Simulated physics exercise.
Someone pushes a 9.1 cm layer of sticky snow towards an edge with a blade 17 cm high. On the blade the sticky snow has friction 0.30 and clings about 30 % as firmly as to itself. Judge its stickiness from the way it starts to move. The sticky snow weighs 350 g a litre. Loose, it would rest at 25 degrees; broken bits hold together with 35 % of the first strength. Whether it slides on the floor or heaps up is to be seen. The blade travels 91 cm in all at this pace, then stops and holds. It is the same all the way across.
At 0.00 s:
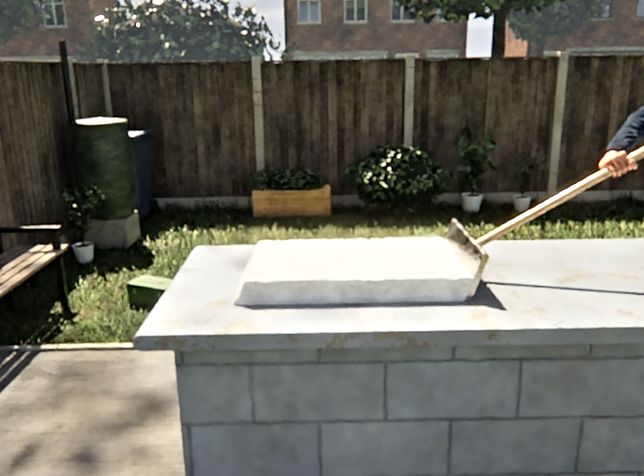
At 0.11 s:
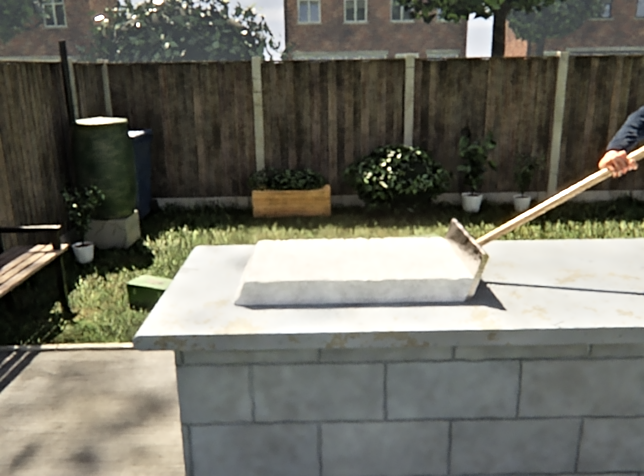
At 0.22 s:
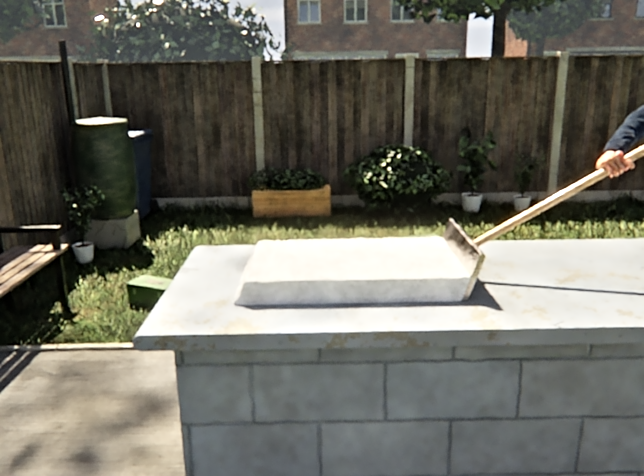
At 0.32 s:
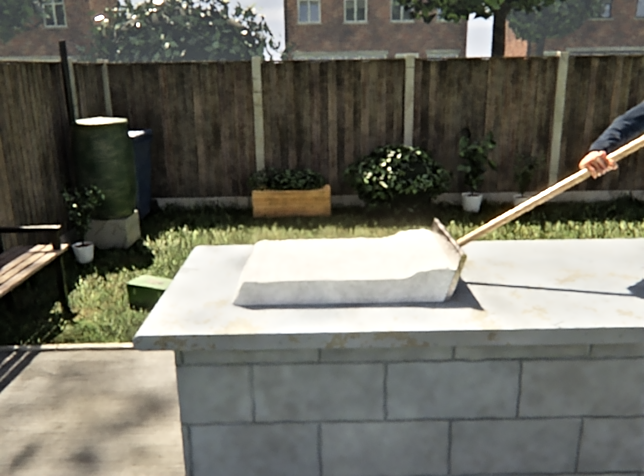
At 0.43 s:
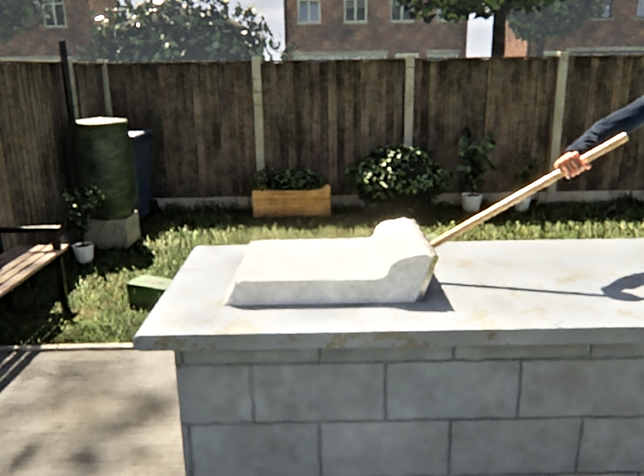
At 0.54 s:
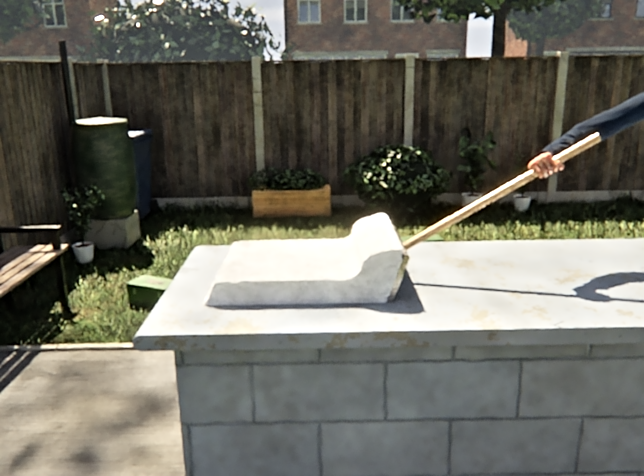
In a fenced backyard, a hand on a long wooden handle holds a blade against a flat white slab of snow on a block wall, then pushes left, heaping the near end into a rounded hump and shifting the slab.
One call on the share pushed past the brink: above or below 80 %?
The result is below 80 %.
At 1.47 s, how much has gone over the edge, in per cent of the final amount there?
About 90 %.
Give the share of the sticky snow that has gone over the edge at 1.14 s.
Some 14 per cent.
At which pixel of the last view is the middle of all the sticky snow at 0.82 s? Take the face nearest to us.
Near (241, 289).
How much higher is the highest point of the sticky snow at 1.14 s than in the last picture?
Some 0 cm.
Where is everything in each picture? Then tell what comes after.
In the first frame, foot of the blade at (464, 301), not yet moved; foremost bit of the sticky snow at (236, 304), piled 8.9 cm high.
In the second frame, foot of the blade at (464, 301), not yet moved; foremost bit of the sticky snow at (236, 304), piled 8.9 cm high.
In the third frame, foot of the blade at (461, 301), moved 1.2 cm; foremost bit of the sticky snow at (236, 304), piled 9.3 cm high.
In the fourth frame, foot of the blade at (443, 302), moved 7.7 cm; foremost bit of the sticky snow at (234, 304), piled 13 cm high.
In the fifth frame, foot of the blade at (415, 302), moved 18 cm; foremost bit of the sticky snow at (226, 305), piled 18 cm high.
In the sixth frame, foot of the blade at (386, 303), moved 28 cm; foremost bit of the sticky snow at (206, 305), piled 20 cm high.
After 0.82 s, 0 % has gone over the edge.
After 1.14 s, 15 % has gone over the edge.
After 1.47 s, 56 % has gone over the edge.
After 1.79 s, 60 % has gone over the edge.
After 2.25 s, 60 % has gone over the edge.
